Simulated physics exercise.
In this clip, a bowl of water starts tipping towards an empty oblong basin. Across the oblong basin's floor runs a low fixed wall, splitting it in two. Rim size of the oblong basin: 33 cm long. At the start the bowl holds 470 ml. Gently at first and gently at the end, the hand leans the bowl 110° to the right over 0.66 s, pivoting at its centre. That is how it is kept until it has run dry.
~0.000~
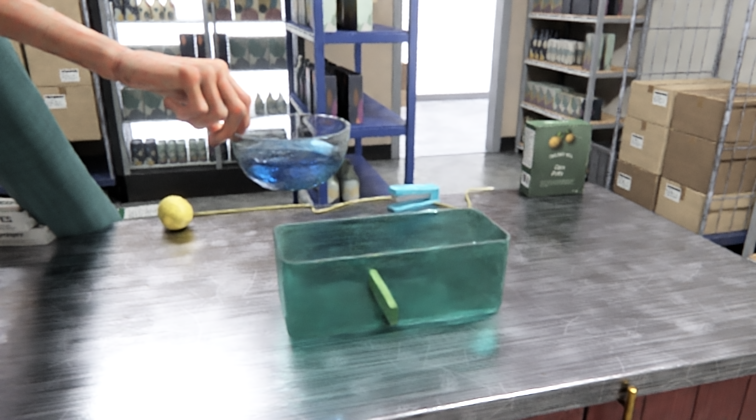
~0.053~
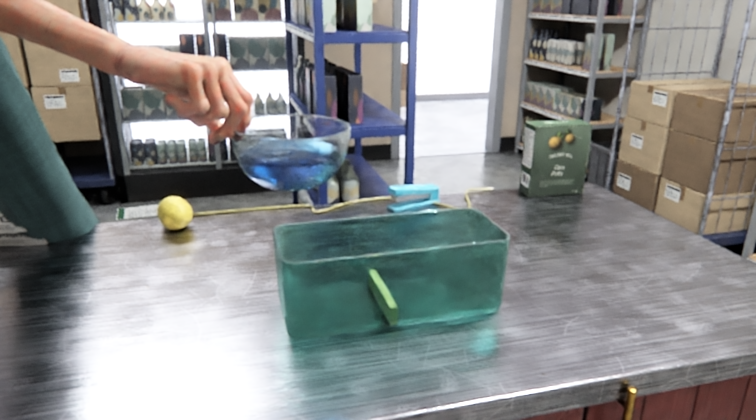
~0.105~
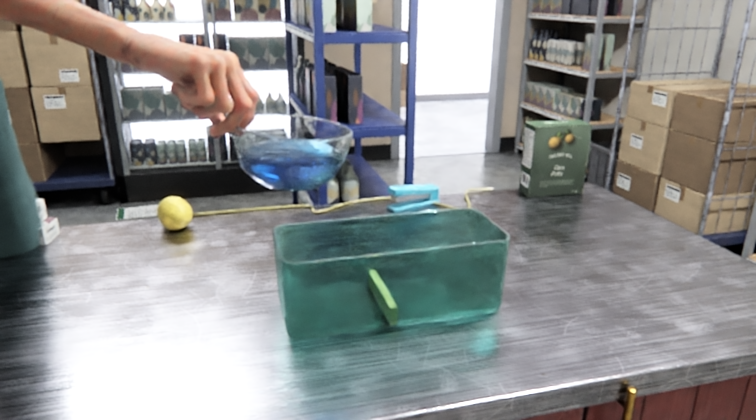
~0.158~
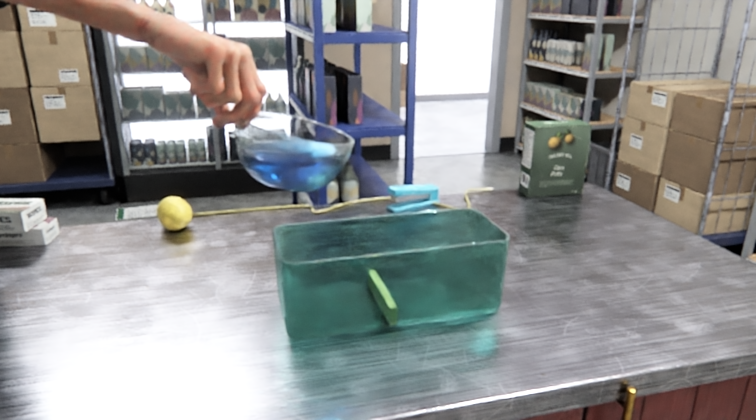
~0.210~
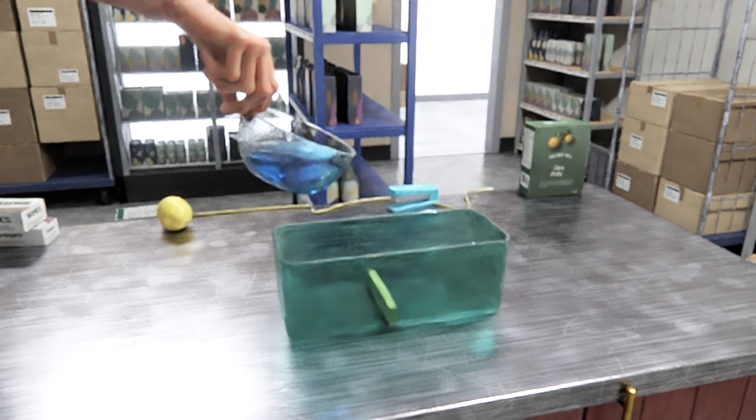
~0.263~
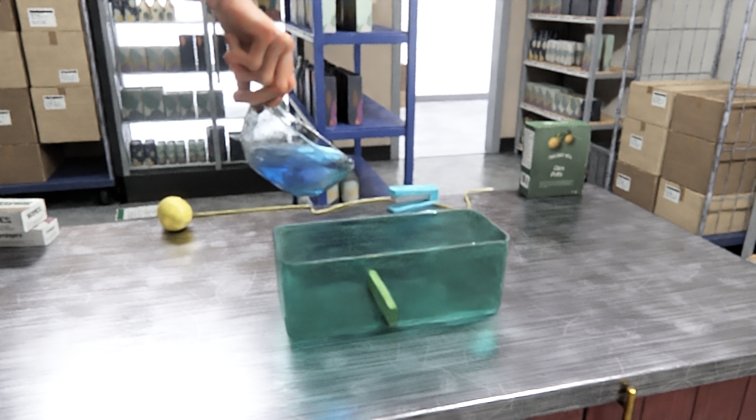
On a metal counter, a hand tilts a glass bowl of blue liquid rightward above a green basin.
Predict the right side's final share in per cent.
The right side finishes with roughly 36 per cent.
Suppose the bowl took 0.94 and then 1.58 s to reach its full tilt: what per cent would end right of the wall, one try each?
About 40 %, then about 50 %.
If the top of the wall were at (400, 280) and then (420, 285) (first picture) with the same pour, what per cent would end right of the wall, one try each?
Roughly 10 per cent, then 25 per cent.
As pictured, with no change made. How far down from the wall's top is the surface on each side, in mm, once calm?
Left about 12 mm, while the right is about 20 mm.
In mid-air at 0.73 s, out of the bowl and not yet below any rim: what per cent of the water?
Airborne share: Near 4 %.
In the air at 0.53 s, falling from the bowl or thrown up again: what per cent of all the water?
Roughly 32 percent.
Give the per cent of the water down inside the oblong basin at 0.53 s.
About 54%.
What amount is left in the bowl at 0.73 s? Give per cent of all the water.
Share remaining: Approx. 0 %.
Then, 0.53 s in, the tilt is 100° and 13 per cent is still to pour, 35 is left of the wall and 19 right of it.
Then, 0.73 s in, the tilt is 110° and 0 per cent is still to pour, 65 is left of the wall and 31 right of it.
Then, 0.94 s in, the tilt is 110° and 0 per cent is still to pour, 61 is left of the wall and 36 right of it.
Then, 1.16 s in, the tilt is 110° and 0 per cent is still to pour, 61 is left of the wall and 36 right of it.
Finally, 61 per cent lies left of the wall, 36 right of it and 3 outside.
